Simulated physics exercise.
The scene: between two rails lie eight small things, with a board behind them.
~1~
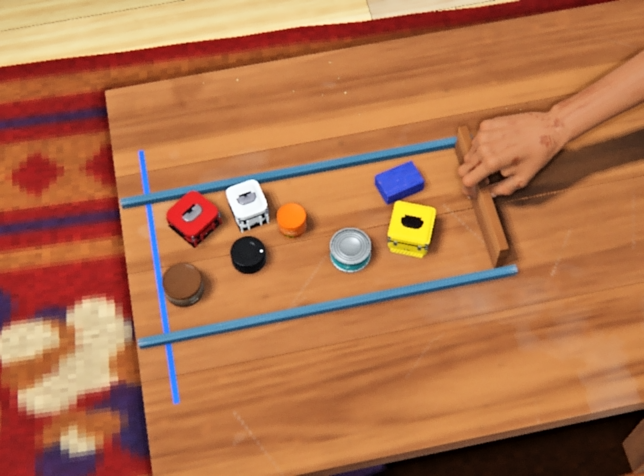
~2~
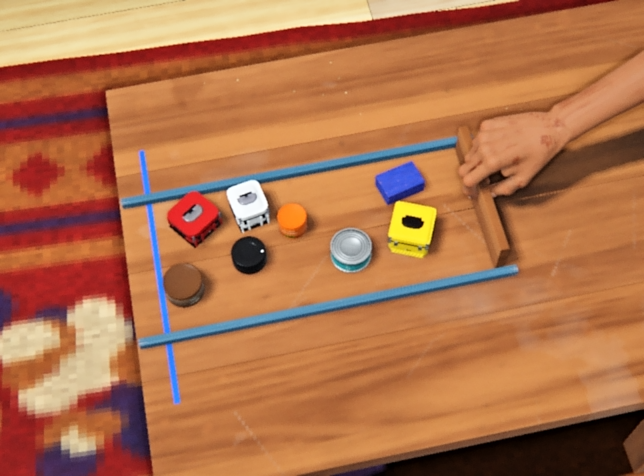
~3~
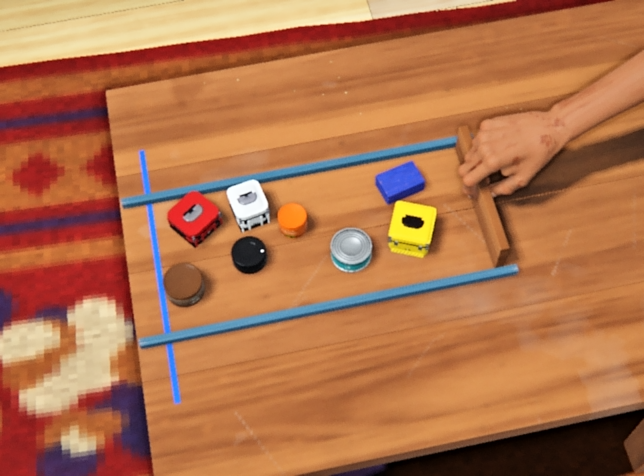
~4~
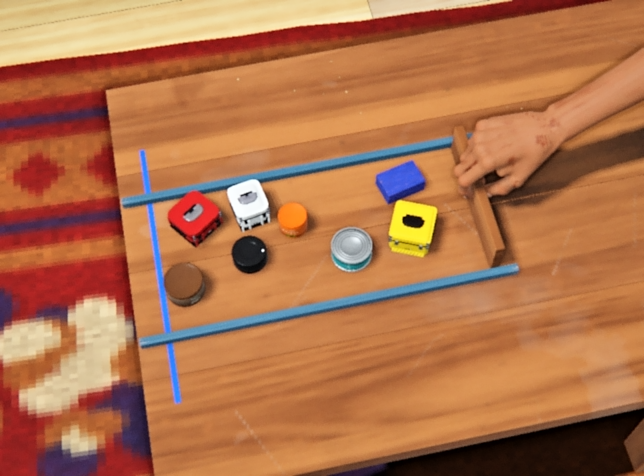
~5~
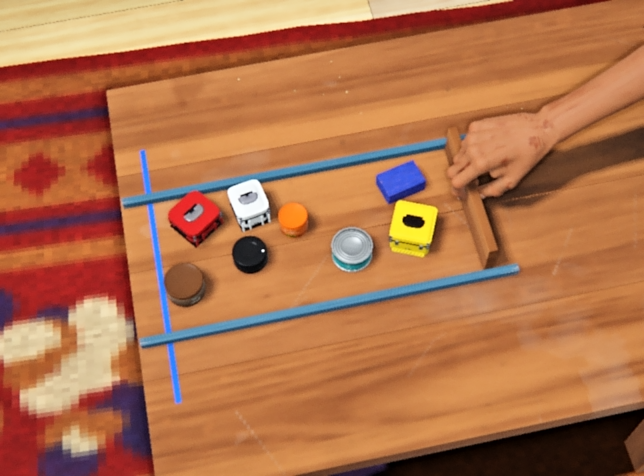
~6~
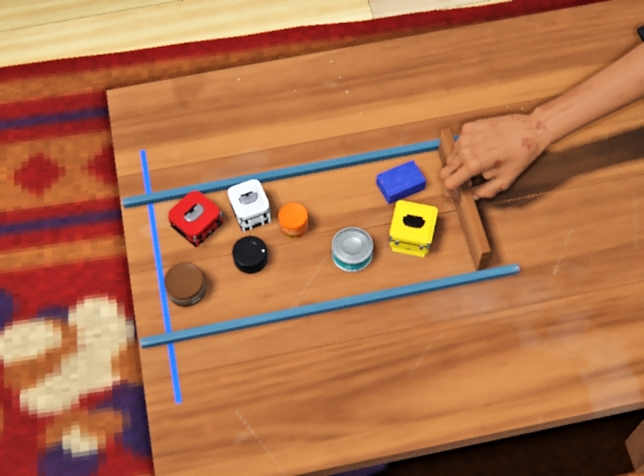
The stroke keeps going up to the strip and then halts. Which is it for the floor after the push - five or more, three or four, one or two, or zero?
I expect the edge to claim at least five.
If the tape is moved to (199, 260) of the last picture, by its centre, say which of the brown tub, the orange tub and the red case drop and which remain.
Going one by one, the brown tub ends up off, the orange tub is not lost, the red case ends up off.
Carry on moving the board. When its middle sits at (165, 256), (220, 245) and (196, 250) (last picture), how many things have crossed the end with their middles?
In order, that gives 5, then 2, then 2.
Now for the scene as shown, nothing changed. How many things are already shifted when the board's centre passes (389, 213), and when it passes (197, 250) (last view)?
Answer - first 3, then 8.
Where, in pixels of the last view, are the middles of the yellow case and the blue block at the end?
Final pixels, roughly: (139, 289) for the first, (131, 229) for the other.
A little later, none off yet; brown tub at rest near (185, 285); red case at rest near (195, 219); black lid at rest near (250, 255).
Next, none off yet; brown tub at rest near (185, 285); red case shifted a little near (178, 220); black lid shifted about its own width near (202, 254).
Later still, none off yet; brown tub tilted well over near (107, 312); red case tilted well over near (101, 234); black lid shifted well along near (143, 259).
When it is over, the number that fall off is five or more; down, turquoise tin, white case, black lid, red case and brown tub.
